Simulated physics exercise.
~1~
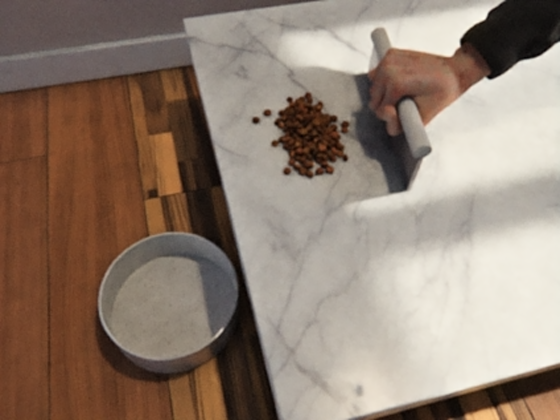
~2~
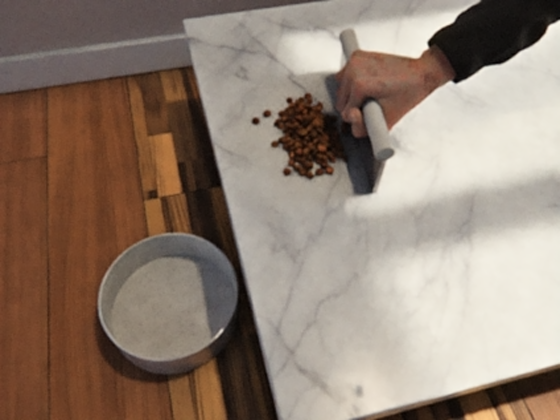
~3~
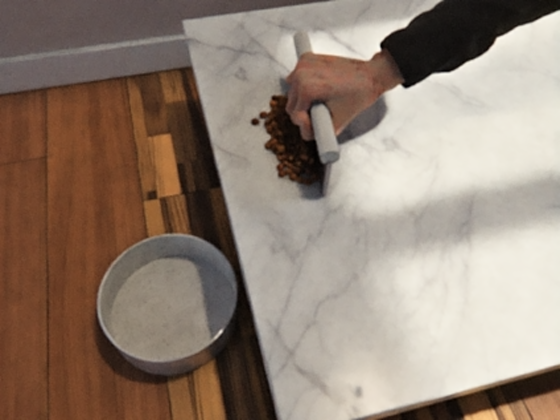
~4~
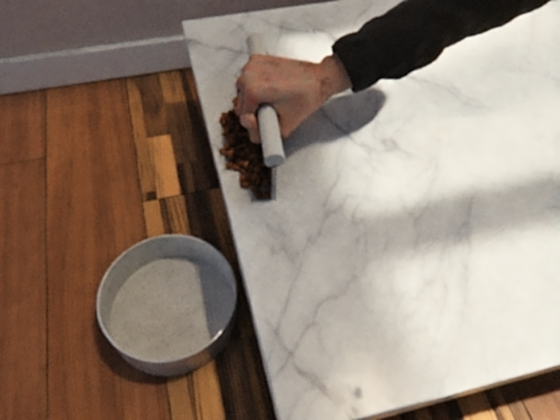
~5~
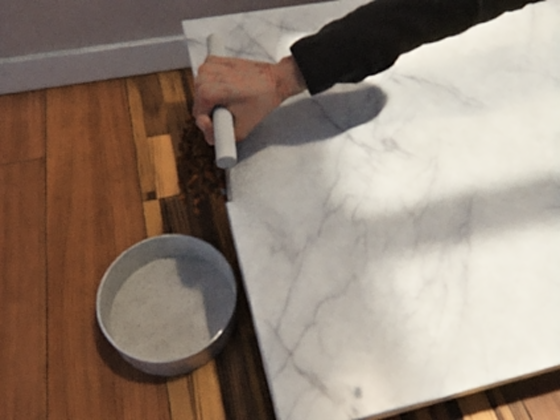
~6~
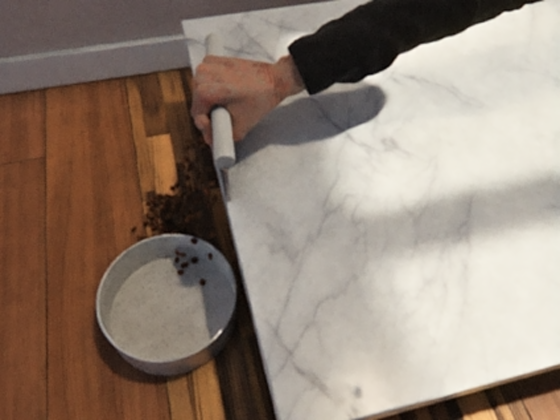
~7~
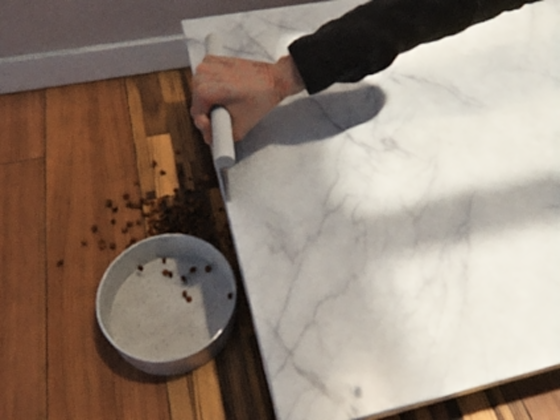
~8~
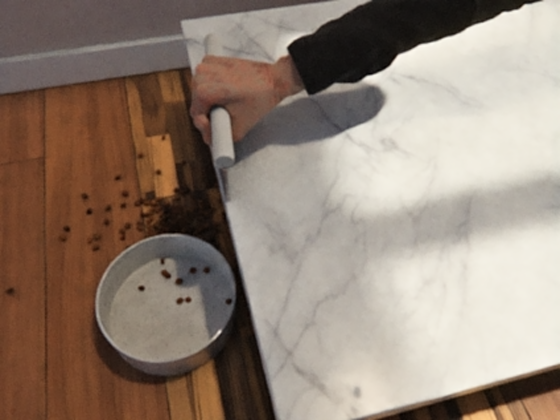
The video shows a hand pushing a pile of small brown pellets leftward across a marble slab with a scraper, stopping at the edge. Most spill onto the wooden floor, scattering around a pale round dish, while only a few land inside it.
